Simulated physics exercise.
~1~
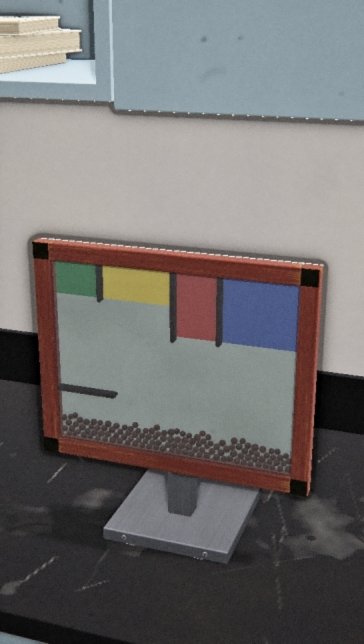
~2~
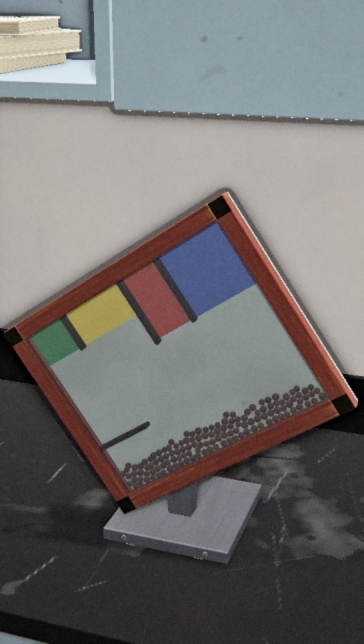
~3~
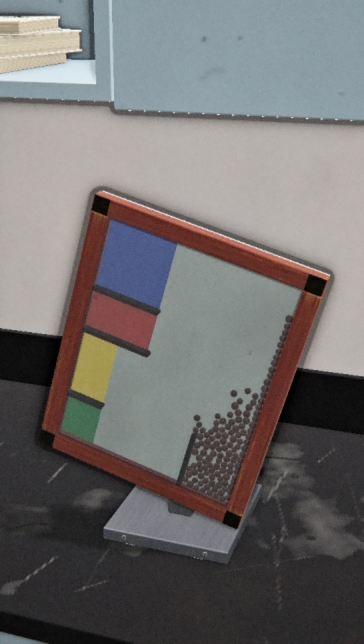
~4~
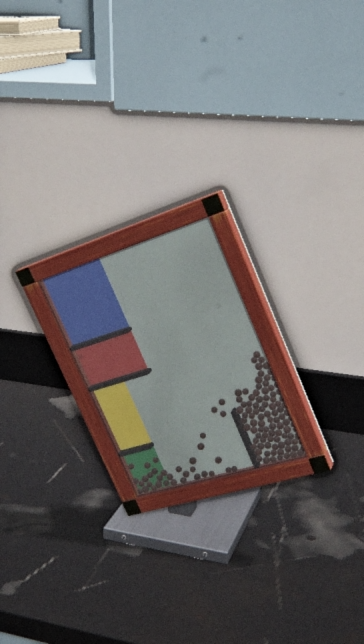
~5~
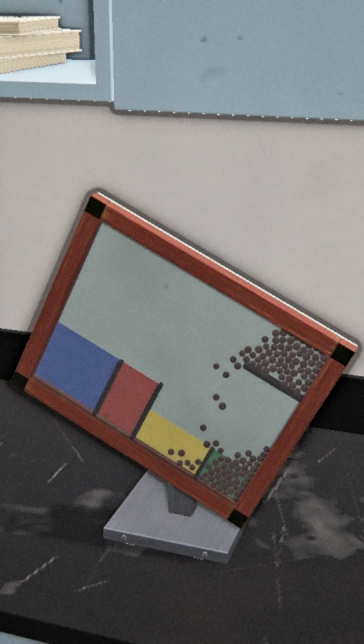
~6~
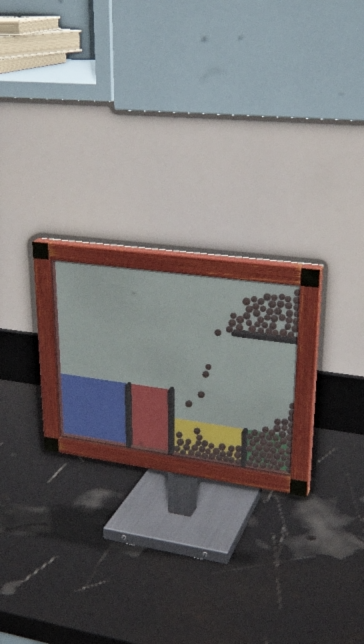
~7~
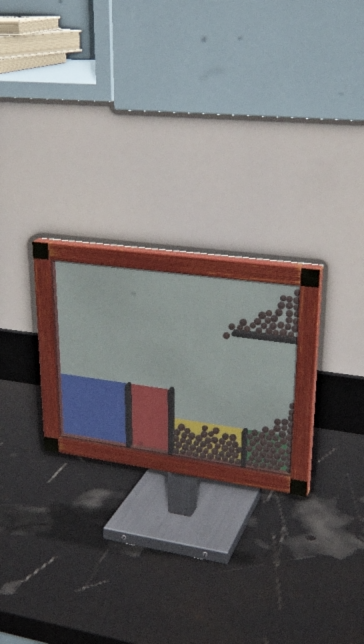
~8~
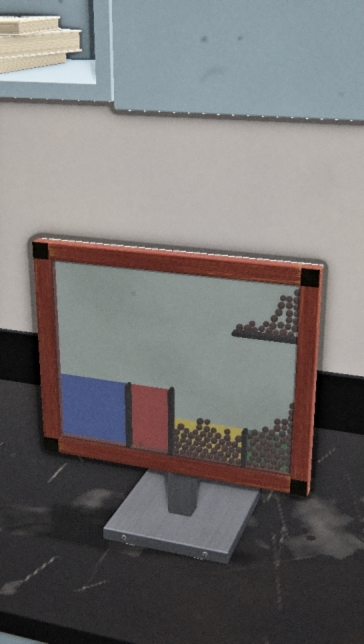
A framed case of dark beads turns upside down, filling its yellow and green pockets.
